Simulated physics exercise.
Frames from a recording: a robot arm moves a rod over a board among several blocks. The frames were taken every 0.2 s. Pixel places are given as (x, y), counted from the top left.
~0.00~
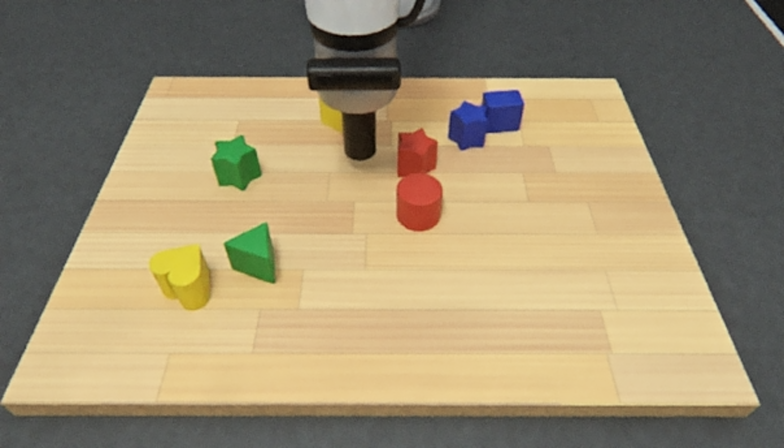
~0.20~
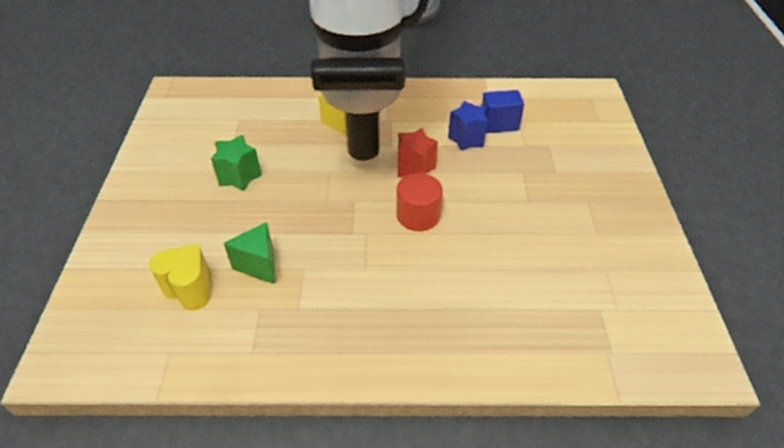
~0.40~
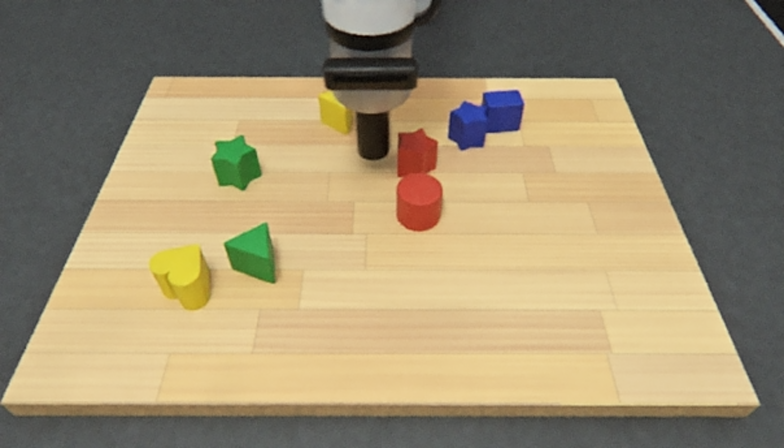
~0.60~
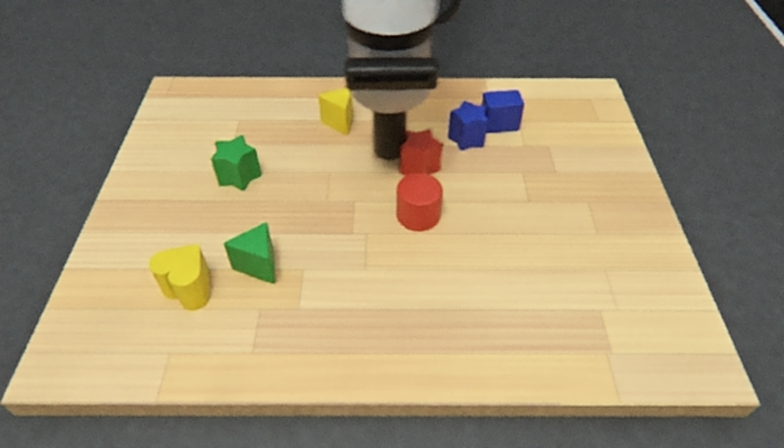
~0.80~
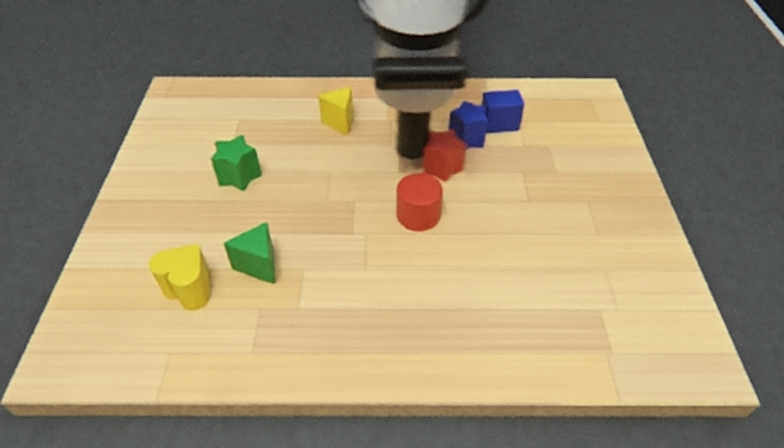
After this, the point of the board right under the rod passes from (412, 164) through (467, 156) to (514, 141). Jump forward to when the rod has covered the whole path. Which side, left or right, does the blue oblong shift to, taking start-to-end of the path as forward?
To the path's left.
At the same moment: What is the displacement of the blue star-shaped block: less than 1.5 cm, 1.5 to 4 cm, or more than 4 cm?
I reckon it covers between 1.5 and 4 cm.
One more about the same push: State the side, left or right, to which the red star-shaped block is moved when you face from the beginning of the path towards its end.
My answer: Right.
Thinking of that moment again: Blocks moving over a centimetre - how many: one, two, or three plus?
I'd say three or more blocks get shifted by more than about 1 cm.
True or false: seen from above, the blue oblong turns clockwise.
That claim is true.
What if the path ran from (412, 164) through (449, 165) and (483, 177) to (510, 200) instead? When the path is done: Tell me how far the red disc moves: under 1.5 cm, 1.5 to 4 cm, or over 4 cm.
Shift of under 1.5 cm.
On the path given first. One third of the way, rod (451, 144); red star-shaped block (480, 142), turned 20° clockwise.
Two thirds of the way, rod (488, 137); red star-shaped block (502, 144), turned 60° clockwise; blue star-shaped block (481, 106), turned 70° anticlockwise; blue oblong (507, 93), turned 20° clockwise.
At the end, rod (518, 126); red disc not moved; red star-shaped block (503, 144), turned 65° clockwise; blue star-shaped block (484, 104), turned 95° anticlockwise; blue oblong (506, 90), turned 40° clockwise.
